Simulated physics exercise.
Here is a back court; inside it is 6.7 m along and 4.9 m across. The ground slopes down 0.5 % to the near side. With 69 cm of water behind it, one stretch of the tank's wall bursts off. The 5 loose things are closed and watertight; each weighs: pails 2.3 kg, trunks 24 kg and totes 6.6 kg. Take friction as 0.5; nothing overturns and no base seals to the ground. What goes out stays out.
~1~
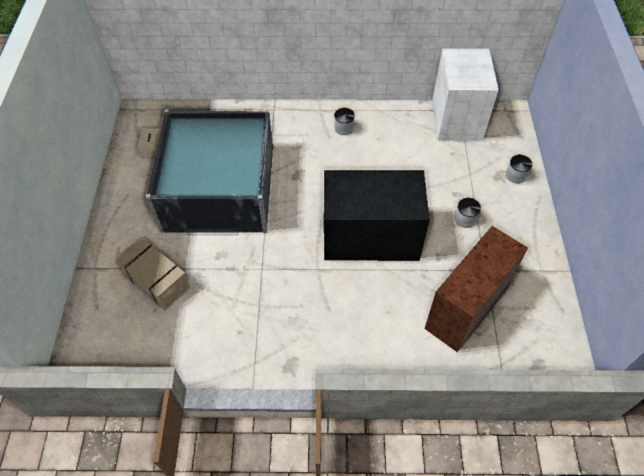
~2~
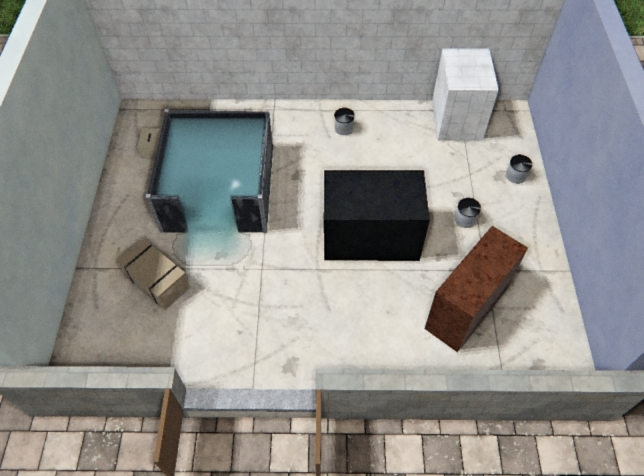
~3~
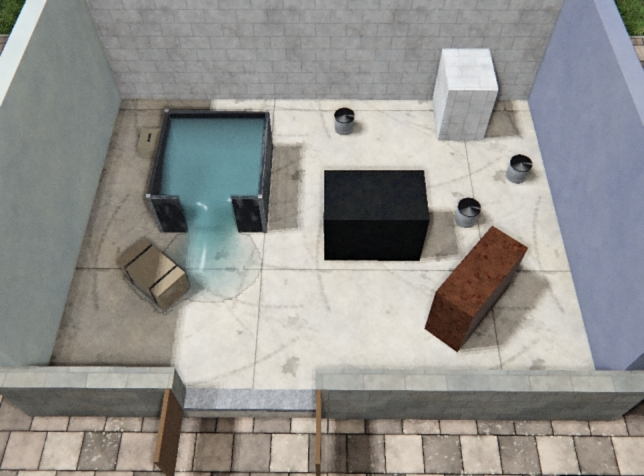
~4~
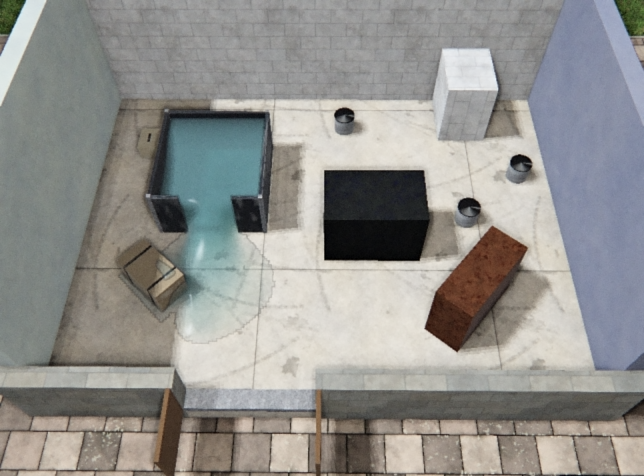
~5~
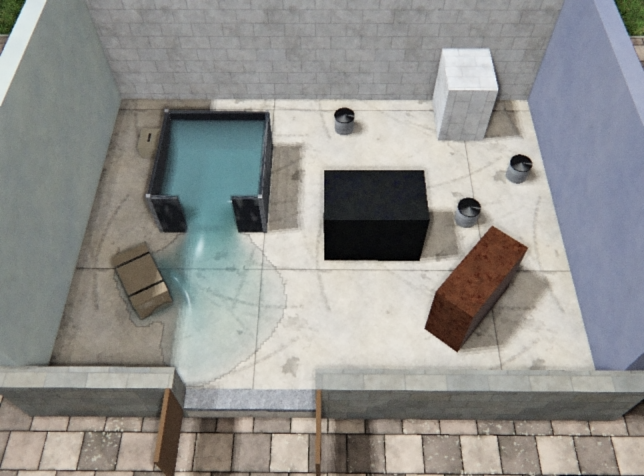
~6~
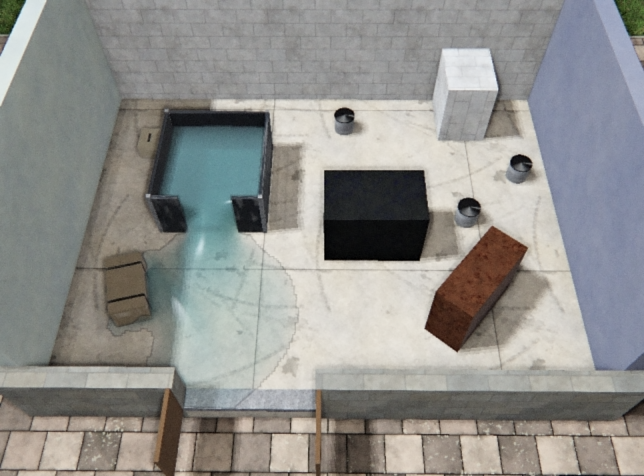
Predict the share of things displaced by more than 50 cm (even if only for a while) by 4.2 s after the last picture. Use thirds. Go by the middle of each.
That comes to less than a third.
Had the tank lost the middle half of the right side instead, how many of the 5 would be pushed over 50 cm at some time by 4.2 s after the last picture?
In that case 3 of them.
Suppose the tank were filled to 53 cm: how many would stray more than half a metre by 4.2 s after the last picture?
In that case 1 of them.
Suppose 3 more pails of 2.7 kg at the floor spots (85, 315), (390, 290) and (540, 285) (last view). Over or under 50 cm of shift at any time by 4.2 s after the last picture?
In turn: More, short of it, less.
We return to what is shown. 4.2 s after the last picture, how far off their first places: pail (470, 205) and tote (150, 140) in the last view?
In turn: 0 cm, 10 cm.
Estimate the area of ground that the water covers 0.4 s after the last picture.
Roughly 8.0 m2.
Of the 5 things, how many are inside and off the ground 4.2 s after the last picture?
0 of them.
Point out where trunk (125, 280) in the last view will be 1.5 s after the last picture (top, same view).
Around (74, 287).
Then, 0.4 s after the last picture 1 of 5 are over 50 cm from their spots; 0 afloat.
Then, 1.5 s after the last picture 1 of 5 are over 50 cm from their spots; 0 afloat.
Then, 2.8 s after the last picture 1 of 5 are over 50 cm from their spots; 0 afloat.
Then, 4.2 s after the last picture 1 of 5 are over 50 cm from their spots, and 1 have been at some point; 0 afloat.
